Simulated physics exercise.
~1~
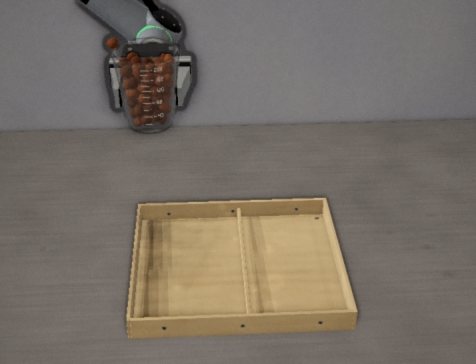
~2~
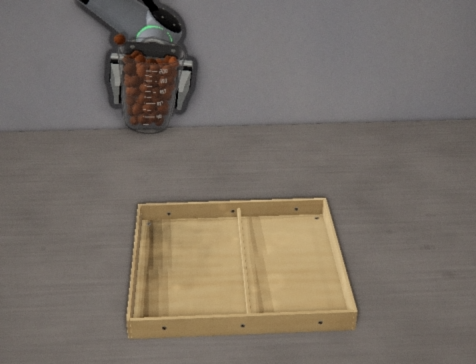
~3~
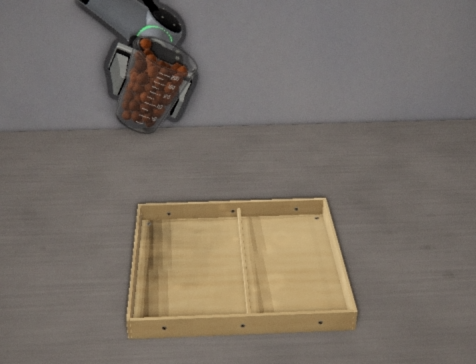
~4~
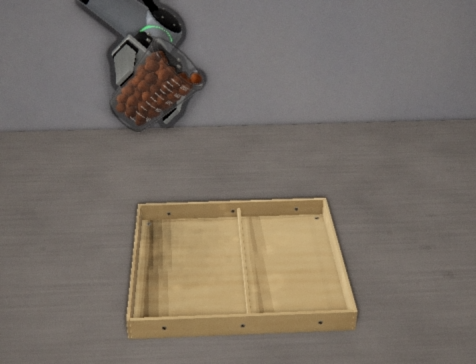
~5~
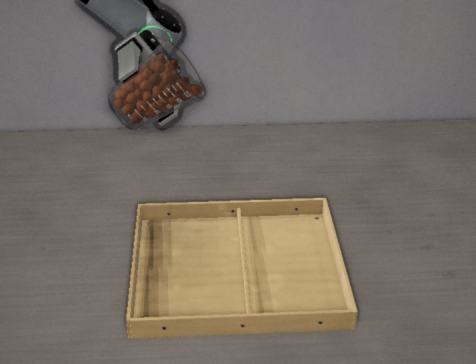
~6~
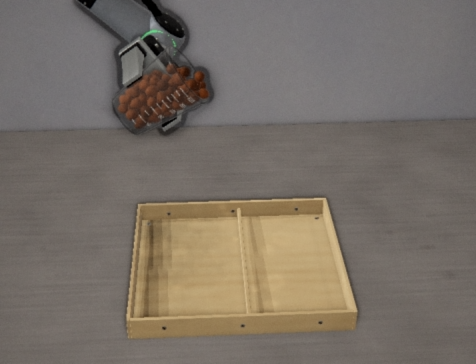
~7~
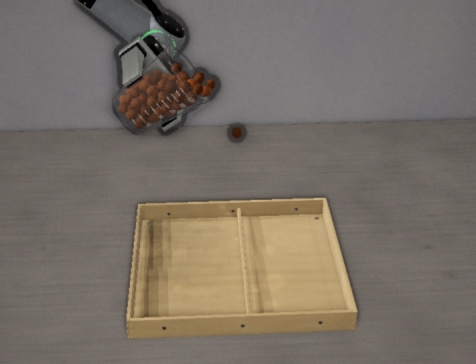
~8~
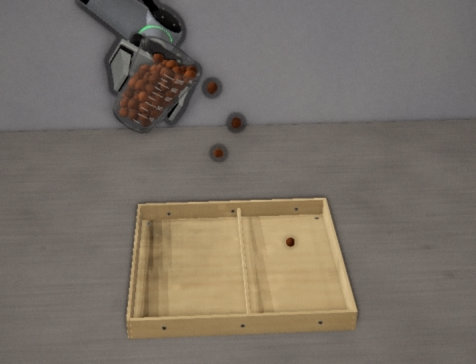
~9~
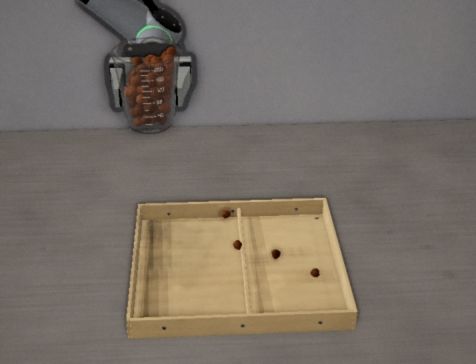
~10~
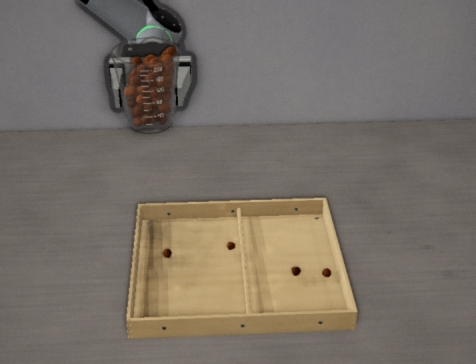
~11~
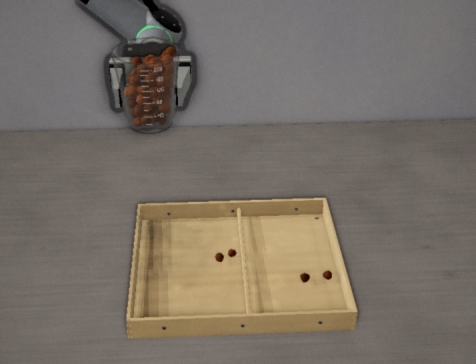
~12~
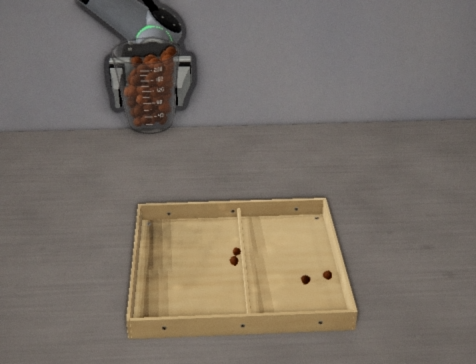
A robot gripper tips a cup of hazelnuts, drops four into a divided tray, and straightens.
